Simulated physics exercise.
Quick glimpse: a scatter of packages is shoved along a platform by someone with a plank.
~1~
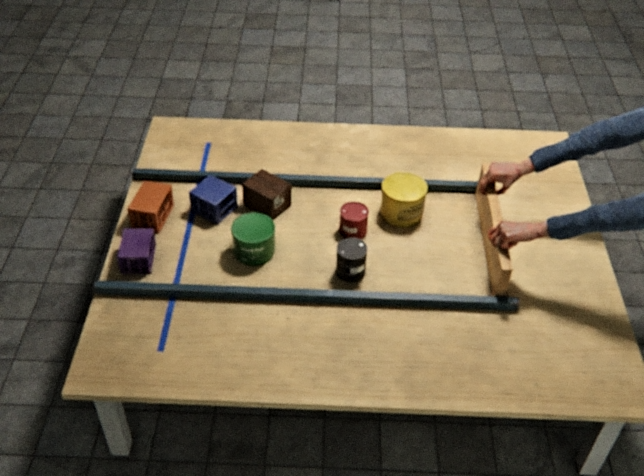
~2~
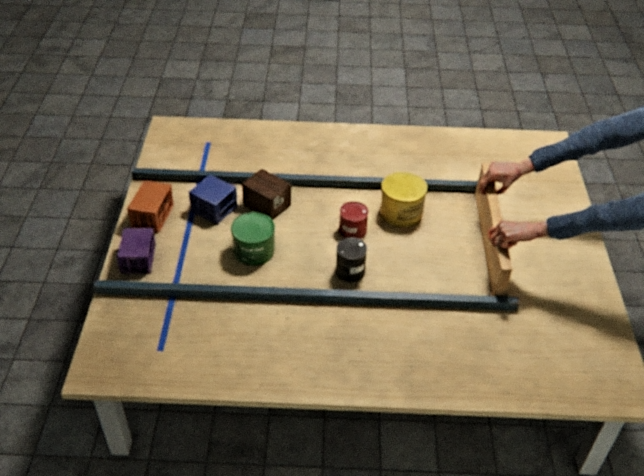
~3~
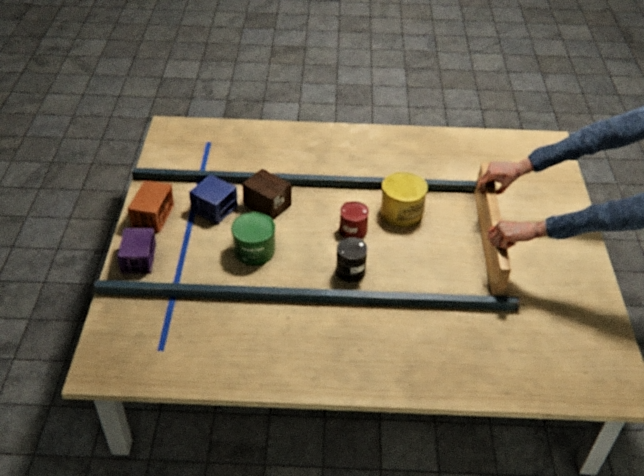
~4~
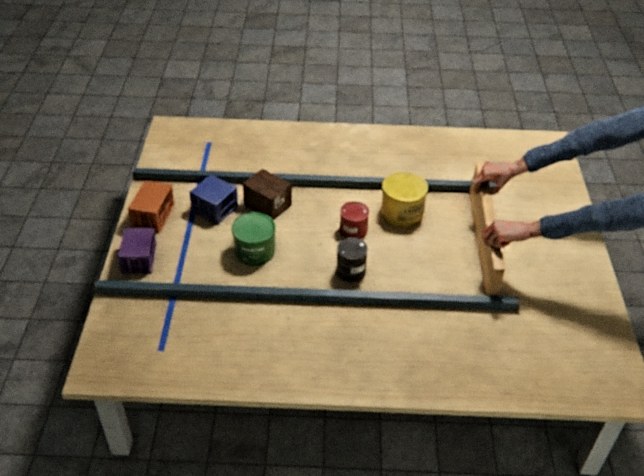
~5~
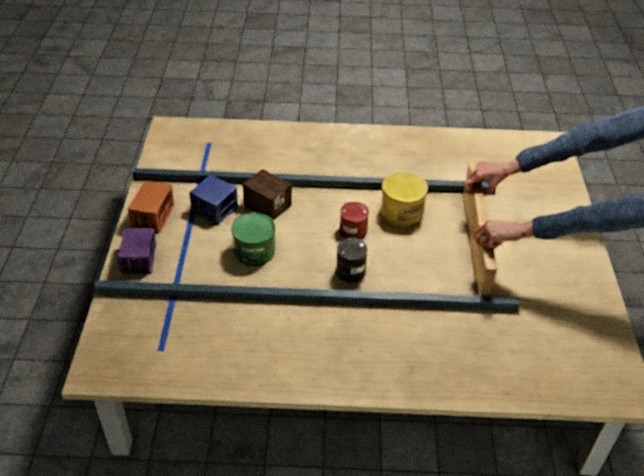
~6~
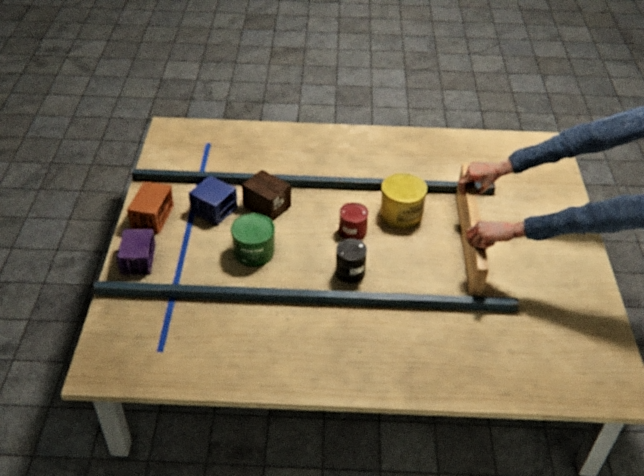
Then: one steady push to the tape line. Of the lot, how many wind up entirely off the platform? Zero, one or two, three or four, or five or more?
My prediction is one or two fallers.
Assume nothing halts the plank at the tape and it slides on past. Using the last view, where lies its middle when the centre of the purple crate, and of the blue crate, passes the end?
First one: Around (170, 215). Other one: Around (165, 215).
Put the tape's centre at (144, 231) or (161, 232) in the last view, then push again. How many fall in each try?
The counts: 4 and 4.
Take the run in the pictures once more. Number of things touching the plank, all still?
At rest, 3 are in contact.
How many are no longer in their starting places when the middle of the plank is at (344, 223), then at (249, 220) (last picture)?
First 3, after that 6.
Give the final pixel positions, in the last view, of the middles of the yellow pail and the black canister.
Result: One about (172, 189), other about (162, 260).
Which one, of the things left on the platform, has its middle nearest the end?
Answer: The brown box.
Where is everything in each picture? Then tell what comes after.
In the first picture, purple crate (137, 251); orange crate (152, 207); blue crate (214, 200); plank (492, 228); tape (188, 232).
In the second picture, orange crate (151, 206); brown box (267, 195).
In the third picture, blue crate (214, 199); red canister (354, 221).
In the fourth picture, purple crate (138, 251); black canister (352, 260).
In the fifth picture, orange crate (152, 207); green pail (254, 240).
In the sixth picture, purple crate (137, 251); orange crate (151, 207); blue crate (213, 200); plank (471, 228); tape (188, 233).
A little later, none off yet; purple crate at rest near (137, 251); orange crate at rest near (151, 207); blue crate at rest near (213, 200).
Next, none off yet; purple crate at rest near (137, 251); orange crate at rest near (151, 207); blue crate shifted a little near (210, 202).
Later still, none off yet; purple crate at rest near (137, 251); orange crate shifted a little near (147, 208); blue crate shifted about its own width near (178, 211).
When it is over, the number that fall off is one or two; down, orange crate.
